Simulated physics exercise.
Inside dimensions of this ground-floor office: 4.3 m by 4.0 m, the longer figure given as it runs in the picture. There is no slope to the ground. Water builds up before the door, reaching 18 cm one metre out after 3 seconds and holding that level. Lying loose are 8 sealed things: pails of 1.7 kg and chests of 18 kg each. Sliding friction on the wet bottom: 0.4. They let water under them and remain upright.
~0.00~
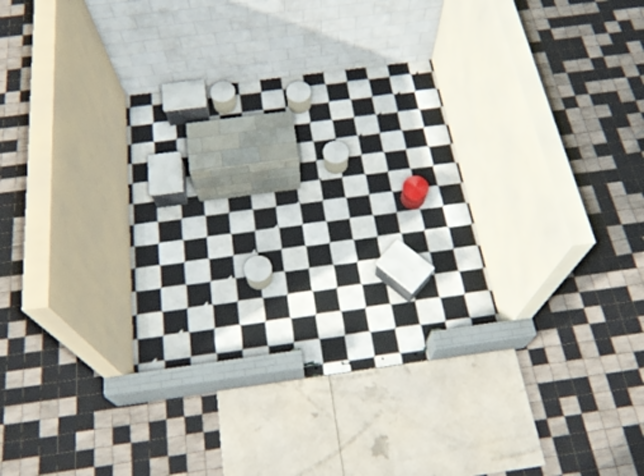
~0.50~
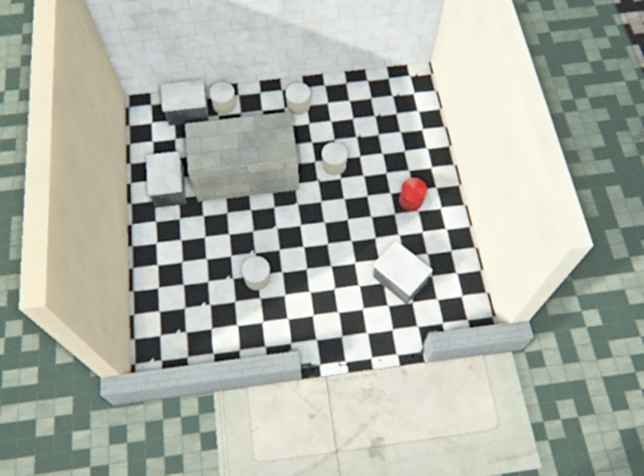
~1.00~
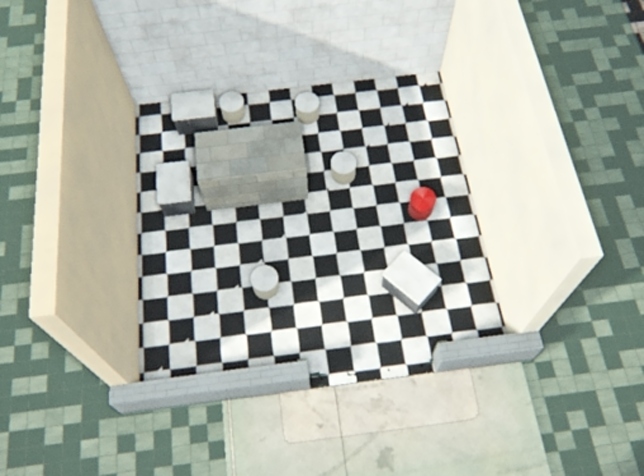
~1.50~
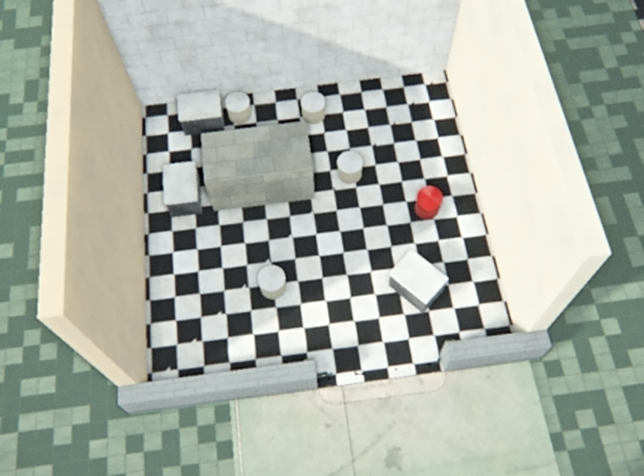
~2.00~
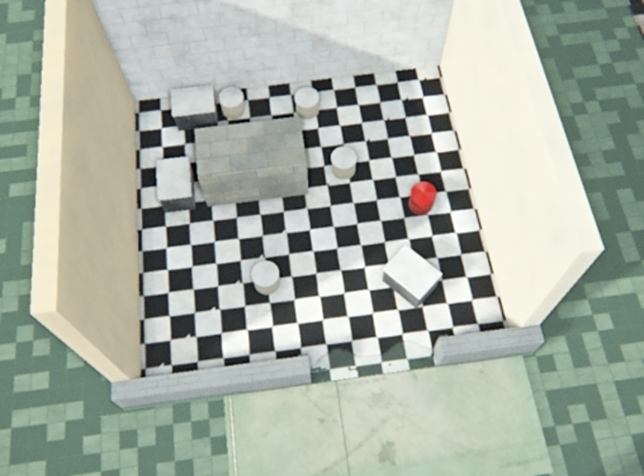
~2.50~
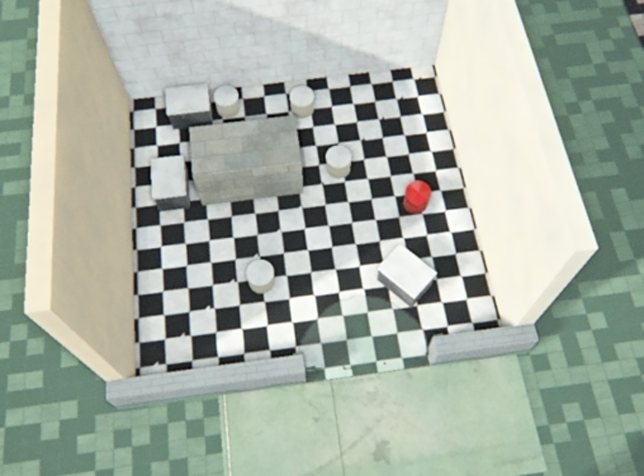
A checkered-floor room stays still while a thin sheet of water spreads in through the doorway.
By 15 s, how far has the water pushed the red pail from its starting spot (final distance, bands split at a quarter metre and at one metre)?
Final distance: A quarter metre to a metre.
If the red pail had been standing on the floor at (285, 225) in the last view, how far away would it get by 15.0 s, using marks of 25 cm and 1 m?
Answer: It covers a big distance.
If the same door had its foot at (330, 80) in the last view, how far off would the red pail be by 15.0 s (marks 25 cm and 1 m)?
Well, the red pail ends up distant in that setup.
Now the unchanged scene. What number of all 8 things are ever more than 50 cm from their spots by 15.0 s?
I get 8.
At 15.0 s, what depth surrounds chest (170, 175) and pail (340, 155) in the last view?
Depths: Near 11 cm, then near 14 cm.
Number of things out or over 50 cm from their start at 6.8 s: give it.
That would be 5.
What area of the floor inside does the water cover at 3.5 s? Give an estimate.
I'd estimate close to 3.0 m2.
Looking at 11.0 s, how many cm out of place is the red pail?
About 20 cm.
After 3.5 s the red pail is near (418, 192), 0.0 m from its start, aground; 0 afloat.
After 6.8 s the red pail is near (449, 154), 0.7 m from its start, afloat; 3 afloat.
After 11.0 s the red pail is near (409, 180), 0.2 m from its start, afloat; 7 afloat.
After 15.0 s the red pail is near (450, 156), 0.6 m from its start, afloat; 8 afloat.
